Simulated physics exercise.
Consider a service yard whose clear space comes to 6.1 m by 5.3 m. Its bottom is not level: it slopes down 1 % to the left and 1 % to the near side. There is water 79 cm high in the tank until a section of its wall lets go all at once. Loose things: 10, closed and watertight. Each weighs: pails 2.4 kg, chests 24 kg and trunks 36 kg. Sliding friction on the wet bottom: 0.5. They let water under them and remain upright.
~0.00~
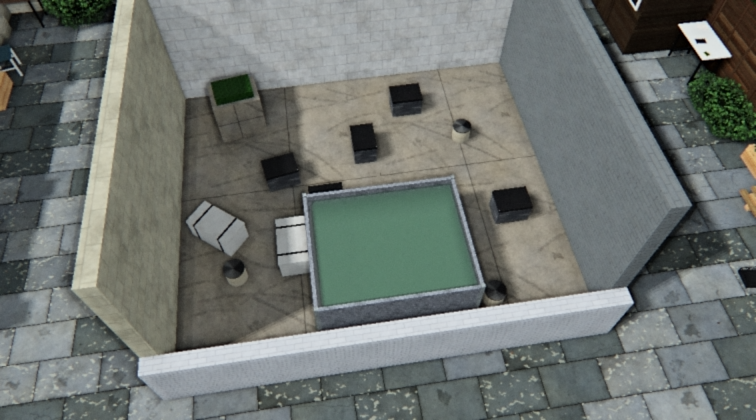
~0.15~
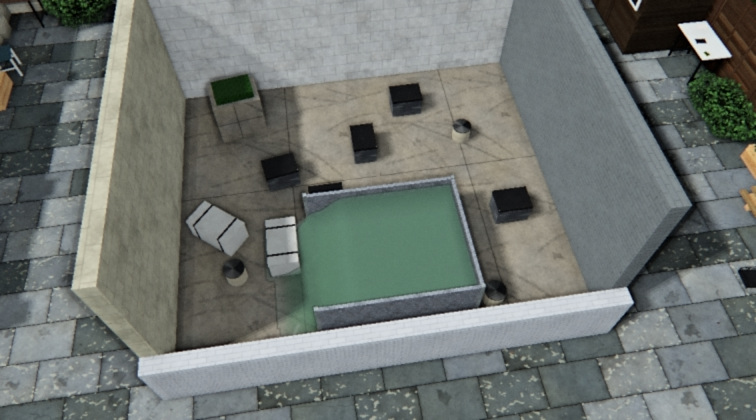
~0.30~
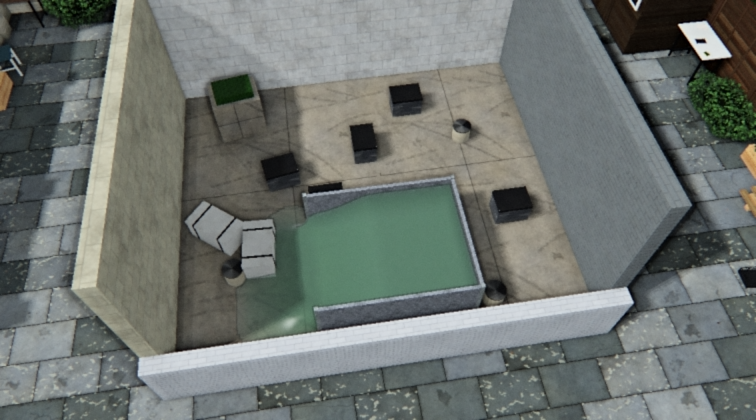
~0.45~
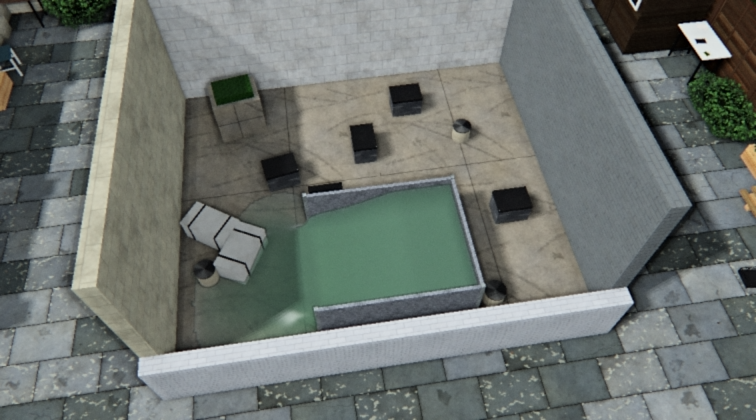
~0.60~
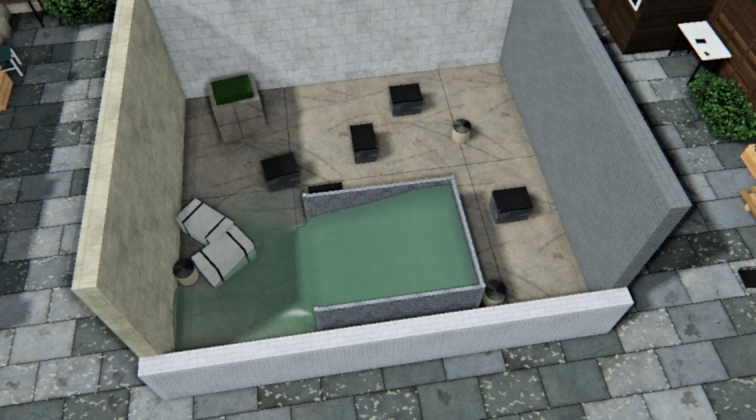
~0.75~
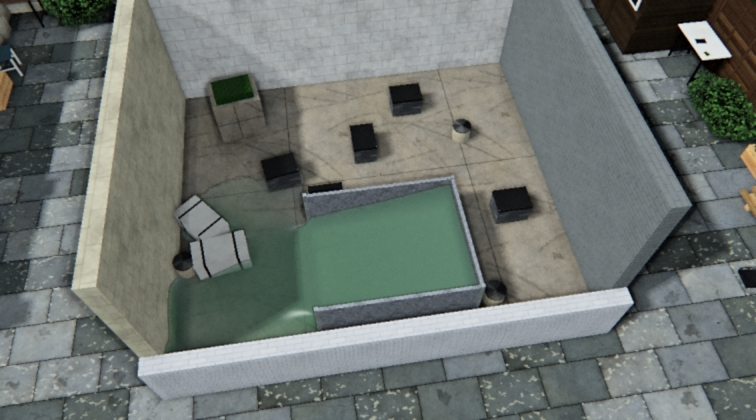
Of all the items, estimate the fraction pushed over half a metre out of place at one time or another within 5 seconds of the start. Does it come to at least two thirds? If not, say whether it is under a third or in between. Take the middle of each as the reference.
No, between one and two thirds.
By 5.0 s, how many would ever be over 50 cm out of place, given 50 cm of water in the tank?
That would give 4.
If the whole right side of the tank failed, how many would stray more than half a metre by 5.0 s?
Then it comes to 4.
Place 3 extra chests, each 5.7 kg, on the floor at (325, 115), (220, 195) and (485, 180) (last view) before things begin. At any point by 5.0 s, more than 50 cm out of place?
Taking them one by one: It goes beyond, then it goes beyond, then it stays within.
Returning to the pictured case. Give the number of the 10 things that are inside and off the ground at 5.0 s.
At that moment it comes to 2.
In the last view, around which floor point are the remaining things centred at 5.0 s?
That lands at roughly (393, 159).
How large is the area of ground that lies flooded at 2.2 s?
At that time the wet patch spans about 12 m2.
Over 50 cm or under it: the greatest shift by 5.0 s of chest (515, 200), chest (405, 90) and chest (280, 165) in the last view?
Taking them in turn, the answers are smaller, greater and greater.
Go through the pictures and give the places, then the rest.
The first picture shows a trunk at (292, 239) rests on the ground; a pail at (234, 268) rests on the ground; 3.9 m2 under water; 0 of 10 have shifted.
The second picture shows a trunk at (282, 240) rests on the ground, 15 cm from its start; a pail at (234, 268), on the bottom; 4.9 m2 under water; 1 of 10 have shifted.
The third picture shows a trunk at (258, 243), on the bottom, 52 cm from its start; a pail at (232, 268), on the bottom; water covers 6.2 m2; 1 of 10 have shifted.
The fourth picture shows a trunk at (240, 246), on the bottom, 79 cm from its start; a pail at (205, 269), on the bottom, 43 cm from its start; water covers 7.7 m2; 3 of 10 have shifted.
The fifth picture shows a trunk at (223, 250) rests on the ground, 104 cm from its start; a pail at (183, 268), on the bottom, 75 cm from its start; water covers 8.8 m2; 3 of 10 have shifted.
The sixth picture shows a trunk at (219, 249) rests on the ground, 108 cm from its start; a pail at (183, 261) floats, 77 cm from its start; water covers 9.3 m2; 3 of 10 have shifted.
After 1.1 s 2 of 10 are over 50 cm from their spots; 2 afloat.
After 2.2 s 3 of 10 are over 50 cm from their spots; 2 afloat.
After 3.5 s 4 of 10 are over 50 cm from their spots; 2 afloat.
After 5.0 s 6 of 10 are over 50 cm from their spots, and 6 have been at some point; 2 afloat.
